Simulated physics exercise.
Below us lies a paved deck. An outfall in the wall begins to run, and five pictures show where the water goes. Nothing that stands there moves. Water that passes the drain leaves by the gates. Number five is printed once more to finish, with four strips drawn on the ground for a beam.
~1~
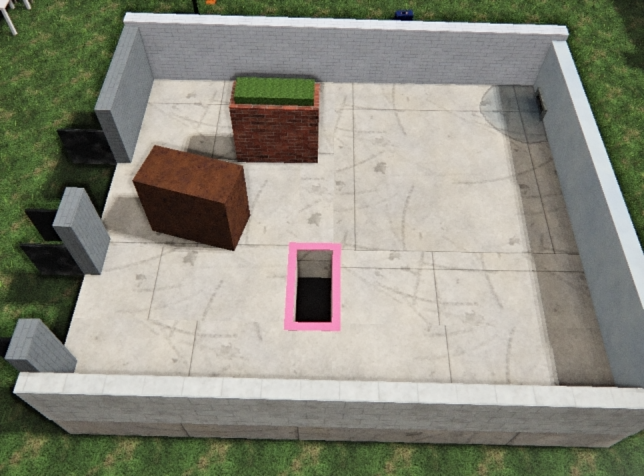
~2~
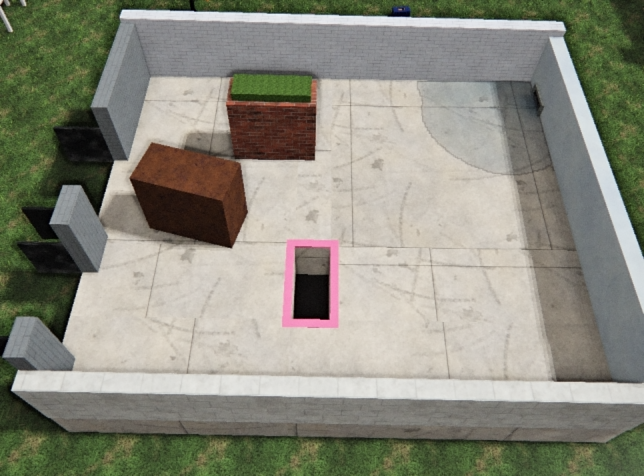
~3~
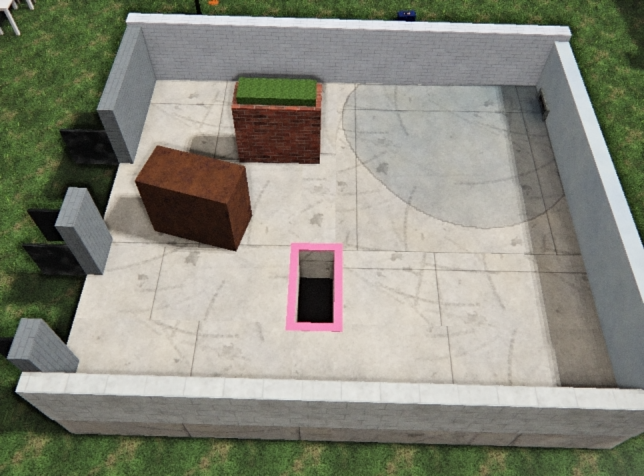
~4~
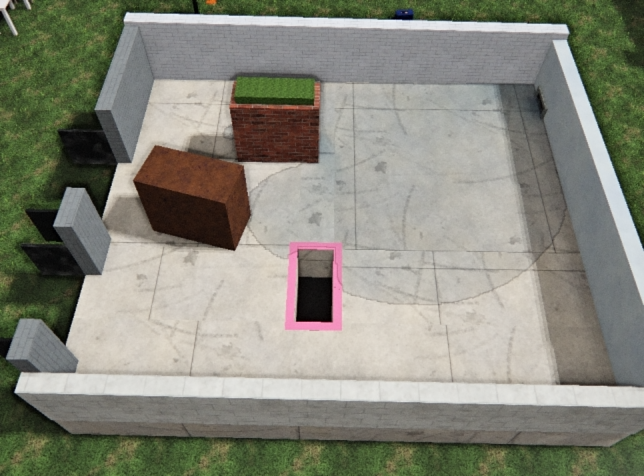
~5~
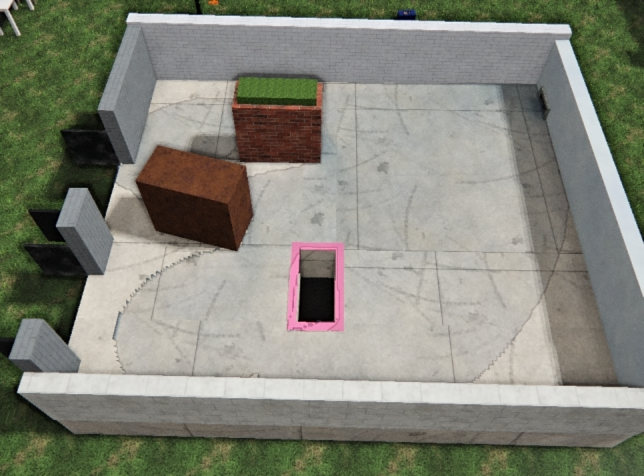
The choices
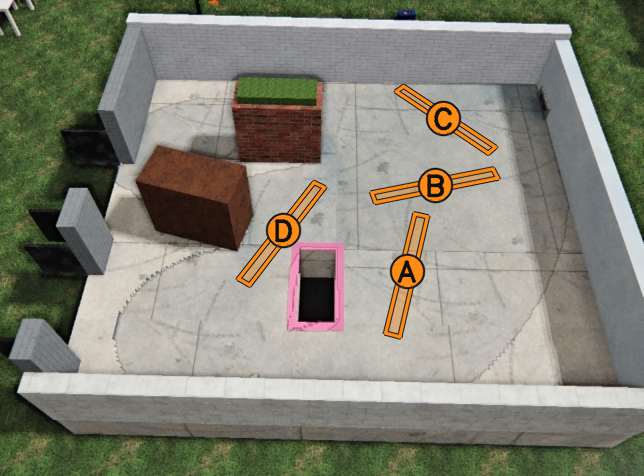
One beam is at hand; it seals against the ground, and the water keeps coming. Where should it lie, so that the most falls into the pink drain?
Choose D.
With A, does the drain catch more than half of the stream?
No.
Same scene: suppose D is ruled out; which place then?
It is A.
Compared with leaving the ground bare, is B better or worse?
Place B is worse.
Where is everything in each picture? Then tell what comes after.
The first picture shows outfall at (541, 104); pink drain at (314, 285); open gate at (90, 316); open gate at (121, 199); front seen at (501, 128), 3 % of the ground wet; pink drain still dry.
The second picture shows front seen at (423, 95), 10 % of the ground wet; pink drain still dry.
The third picture shows front seen at (356, 149), 24 % of the ground wet; pink drain still dry.
The fourth picture shows front seen at (256, 222), 45 % of the ground wet; pink drain taking water.
The fifth picture shows front seen at (126, 348), 73 % of the ground wet; pink drain taking water.
On the marked copy, A from (392, 334) to (421, 215); B from (373, 197) to (495, 173); C from (399, 88) to (491, 150); D from (244, 281) to (319, 185).
If A is chosen, about 28 % of the stream goes into the pink drain, about 72 % out by the gates.
If B is chosen, about 17 % of the stream goes into the pink drain, about 83 % out by the gates.
If C is chosen, about 17 % of the stream goes into the pink drain, about 83 % out by the gates.
If D is chosen, about 42 % of the stream goes into the pink drain, about 58 % out by the gates.
